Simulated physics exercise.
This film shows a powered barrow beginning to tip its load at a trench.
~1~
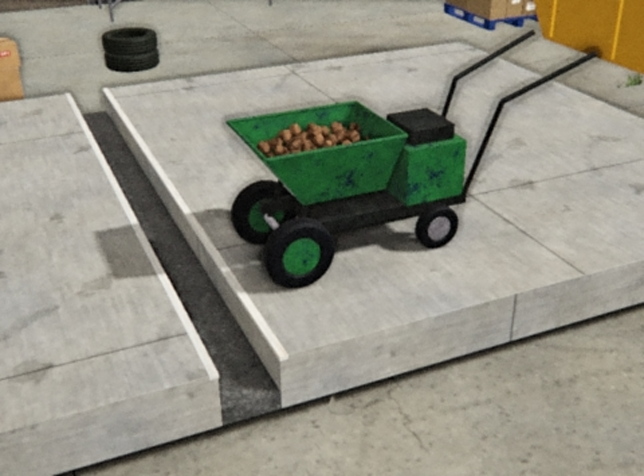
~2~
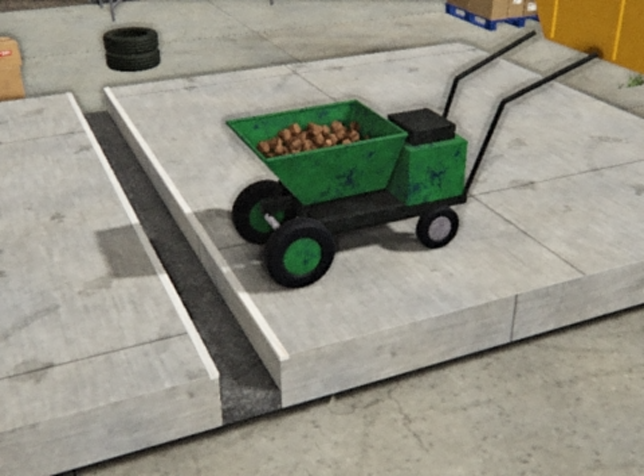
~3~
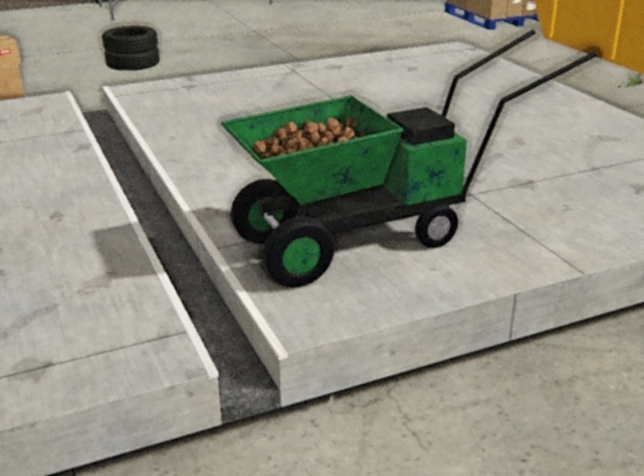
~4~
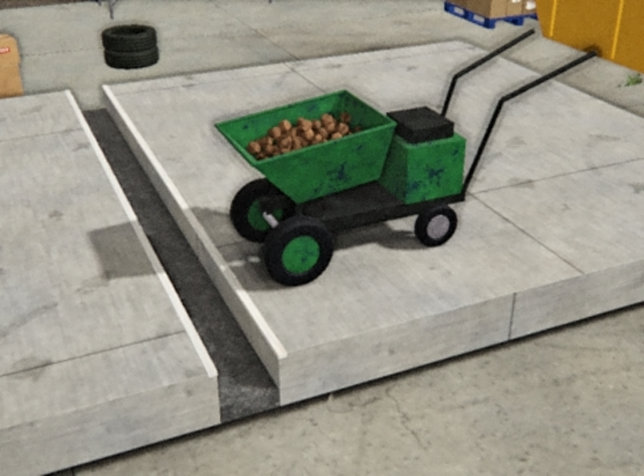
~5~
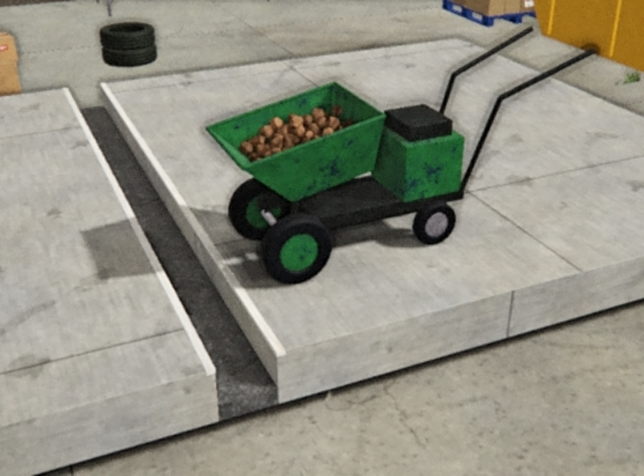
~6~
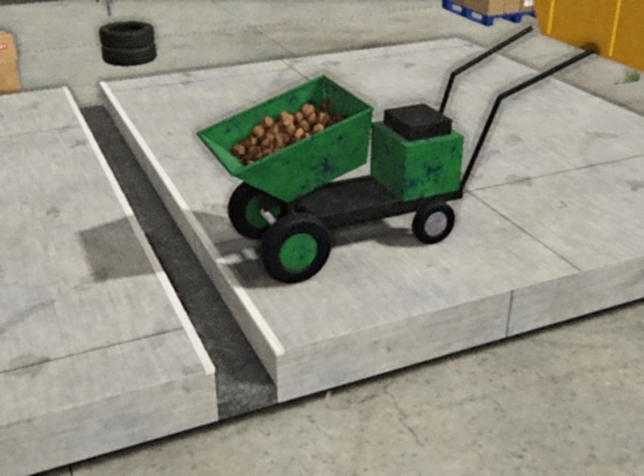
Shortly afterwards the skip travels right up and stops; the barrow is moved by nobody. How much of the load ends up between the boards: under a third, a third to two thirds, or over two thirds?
Under a third.
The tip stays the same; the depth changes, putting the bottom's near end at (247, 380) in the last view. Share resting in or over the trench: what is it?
About 10 per cent.
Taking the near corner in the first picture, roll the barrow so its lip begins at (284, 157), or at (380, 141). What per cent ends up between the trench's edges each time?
Some 60 in a hundred, then some 30 in a hundred.
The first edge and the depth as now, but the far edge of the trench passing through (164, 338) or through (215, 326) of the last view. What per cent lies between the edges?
Close to 70 per cent in the first, close to 0 per cent in the second.
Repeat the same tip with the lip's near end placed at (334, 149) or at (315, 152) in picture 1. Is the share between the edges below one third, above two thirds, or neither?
First over two thirds, then beyond two thirds.
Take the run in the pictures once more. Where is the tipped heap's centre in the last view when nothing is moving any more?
About pixel (129, 284).
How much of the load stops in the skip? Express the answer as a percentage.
It comes out at some 25 in a hundred.
Soon, skip tipped steeply; all in the skip.
A while on, skip tipped right over; most in the skip; about a quarter beyond it.
Towards the end, skip tipped right over; about a quarter in the skip; a small part in or heaped over the trench; about two thirds beyond it.
Finally, skip tipped right over; about a quarter in the skip; a small part in or heaped over the trench; about two thirds beyond it.
